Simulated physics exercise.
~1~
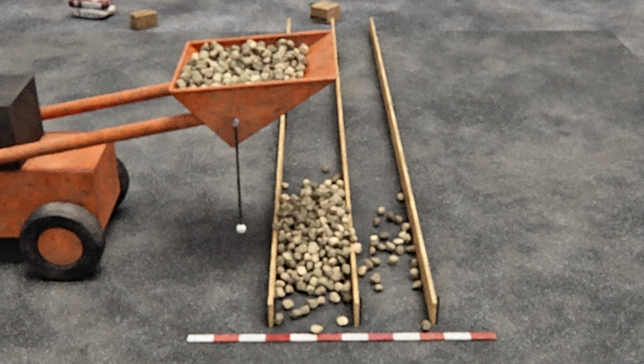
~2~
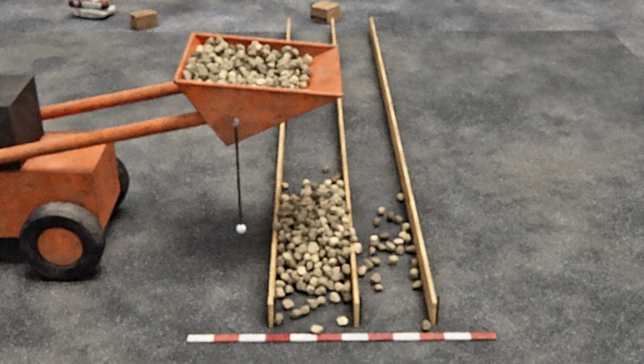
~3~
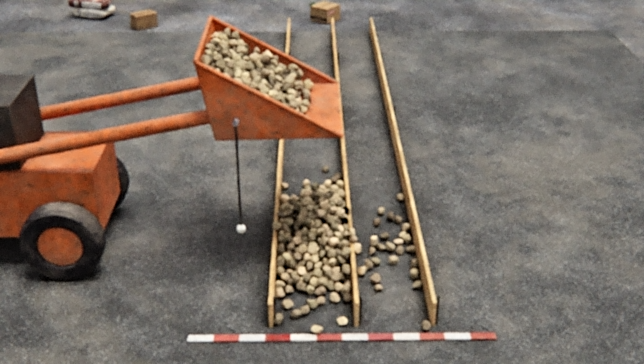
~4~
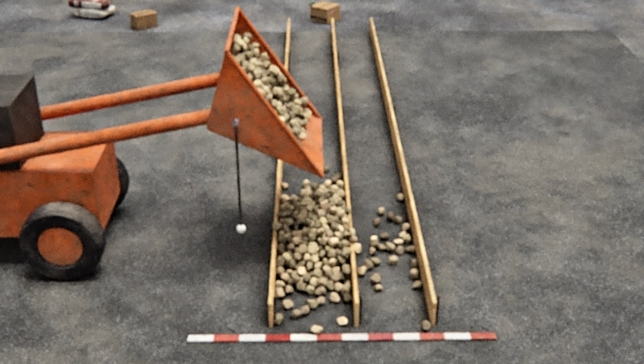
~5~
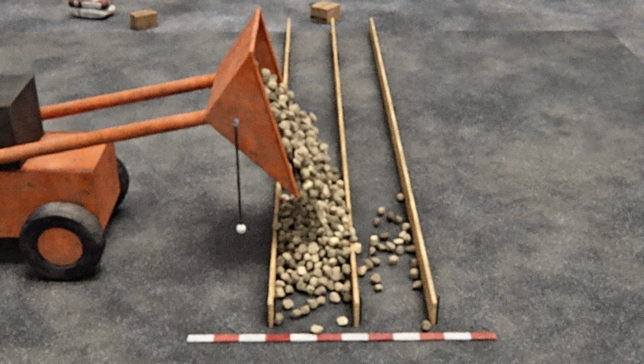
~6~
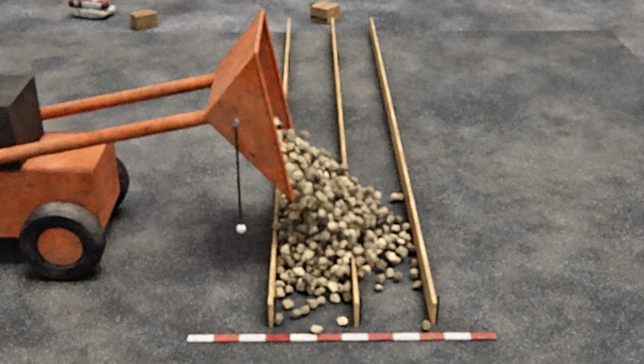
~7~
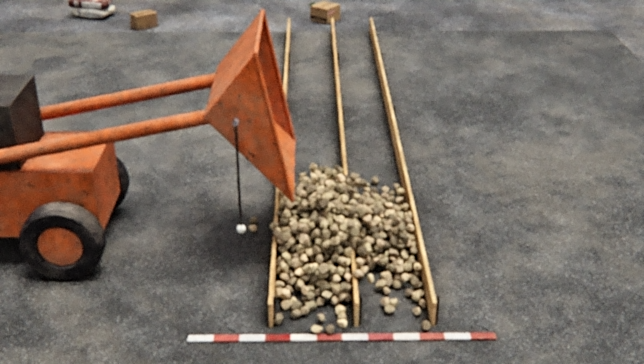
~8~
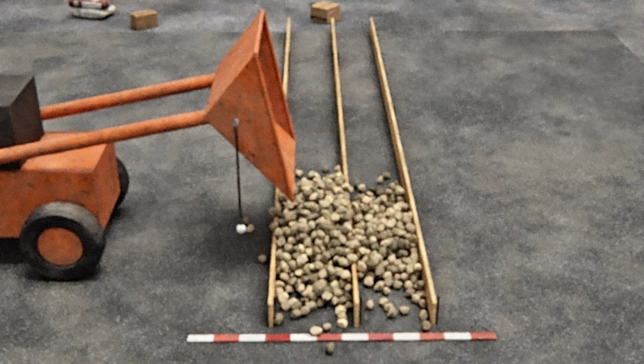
An orange loader tips its bucket, pouring stones onto a pile that spreads across both plank-lined bays.
